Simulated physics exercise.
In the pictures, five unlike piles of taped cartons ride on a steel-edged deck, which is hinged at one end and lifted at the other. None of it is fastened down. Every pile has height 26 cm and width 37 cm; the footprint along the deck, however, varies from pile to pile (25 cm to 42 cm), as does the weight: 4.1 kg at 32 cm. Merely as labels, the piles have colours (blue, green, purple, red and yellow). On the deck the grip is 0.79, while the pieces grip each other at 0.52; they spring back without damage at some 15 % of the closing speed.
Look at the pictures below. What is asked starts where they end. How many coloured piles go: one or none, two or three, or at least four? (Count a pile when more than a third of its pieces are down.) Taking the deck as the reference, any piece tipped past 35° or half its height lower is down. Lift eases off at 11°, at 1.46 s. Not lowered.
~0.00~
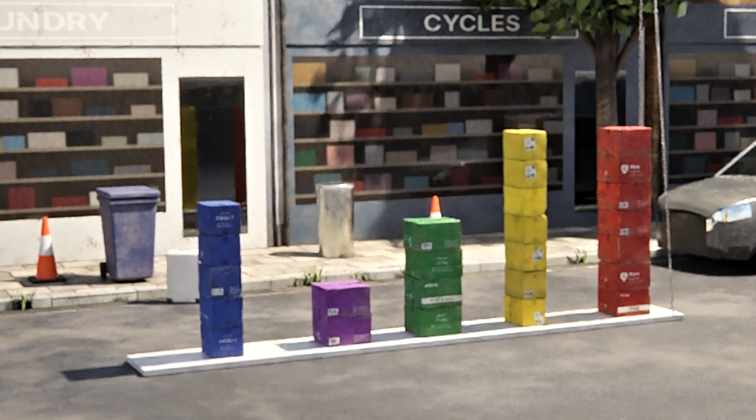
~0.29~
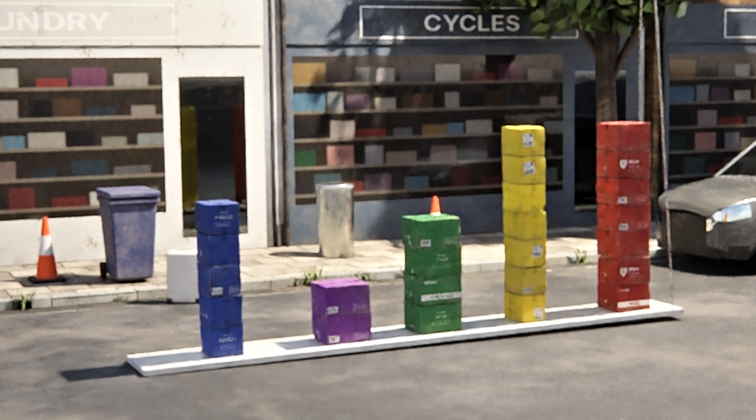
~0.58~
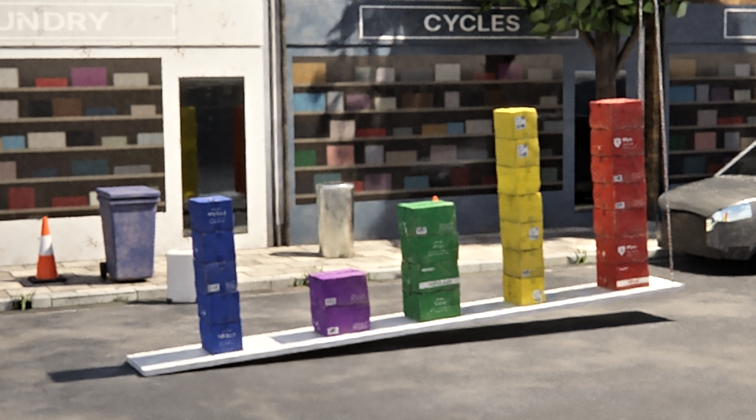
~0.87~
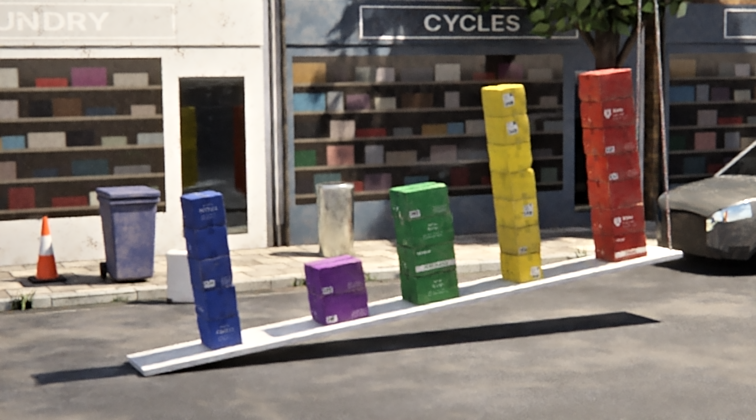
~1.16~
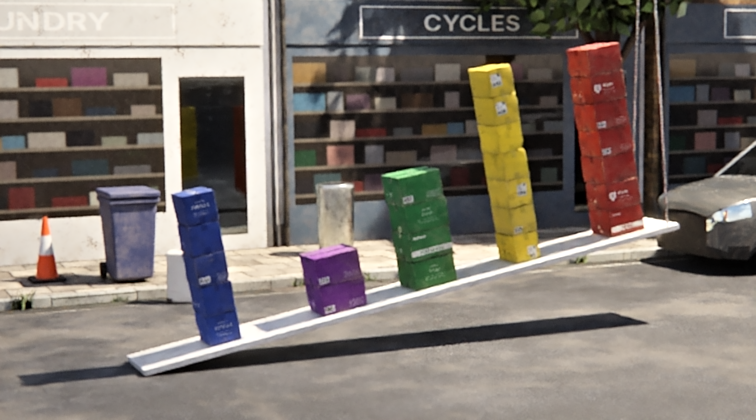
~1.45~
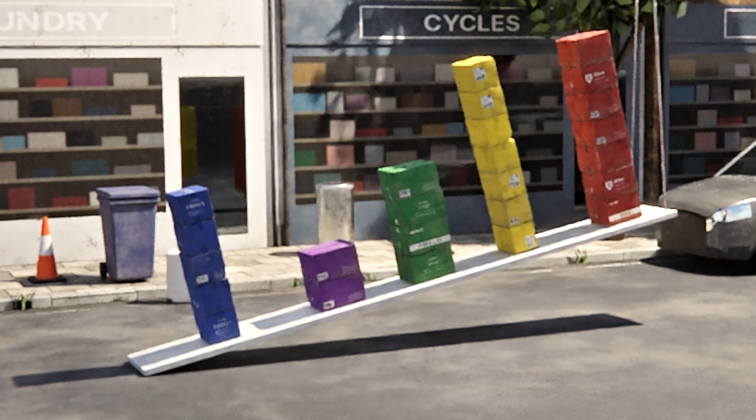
Piles wrecked: More than three.
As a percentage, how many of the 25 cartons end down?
Around 90 per cent, I'd say.
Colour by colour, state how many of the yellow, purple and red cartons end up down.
Yellow 7, purple 1, red 7.
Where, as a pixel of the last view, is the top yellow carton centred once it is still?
Around (180, 329).
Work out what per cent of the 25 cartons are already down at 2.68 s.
At that moment 85 per cent.
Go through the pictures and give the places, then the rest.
In the first frame (we follow the side turned to the camera; leans and shifts are taken against what carries them), middle of the deck's edge (439, 342) slope 0°; top yellow carton (535, 146); top red carton (636, 142); no piece has moved.
The second frame shows middle of the deck's edge (439, 339) slope 1°; top yellow carton (533, 142).
The third frame shows middle of the deck's edge (439, 326) slope 3°; top yellow carton (525, 124).
The fourth frame shows middle of the deck's edge (437, 309) slope 7°; top yellow carton (514, 101).
The fifth frame shows middle of the deck's edge (435, 293) slope 10°; top yellow carton (501, 81).
The sixth frame shows middle of the deck's edge (434, 287) slope 11°; top yellow carton (485, 75) tipped 4°; top red carton (595, 49) displaced 53 mm; steepest lean 4°, the carton at (499, 130); 11 stirred so far.
Around 2.12 s, slope 11°; 5 of the 25 cartons down; top yellow carton on its side; top red carton tipped 21°.
Around 2.68 s, slope 11°; 21 of the 25 cartons down; top yellow carton upside down; top red carton on its side.
Finally (4.4 s), slope 11°; 22 of the 25 cartons down; top red carton on its side; top yellow carton on its side. Wrecked, blue, green, purple, red and yellow. Seen by the last camera, middles, top red carton near (417, 210), top yellow carton near (180, 329).
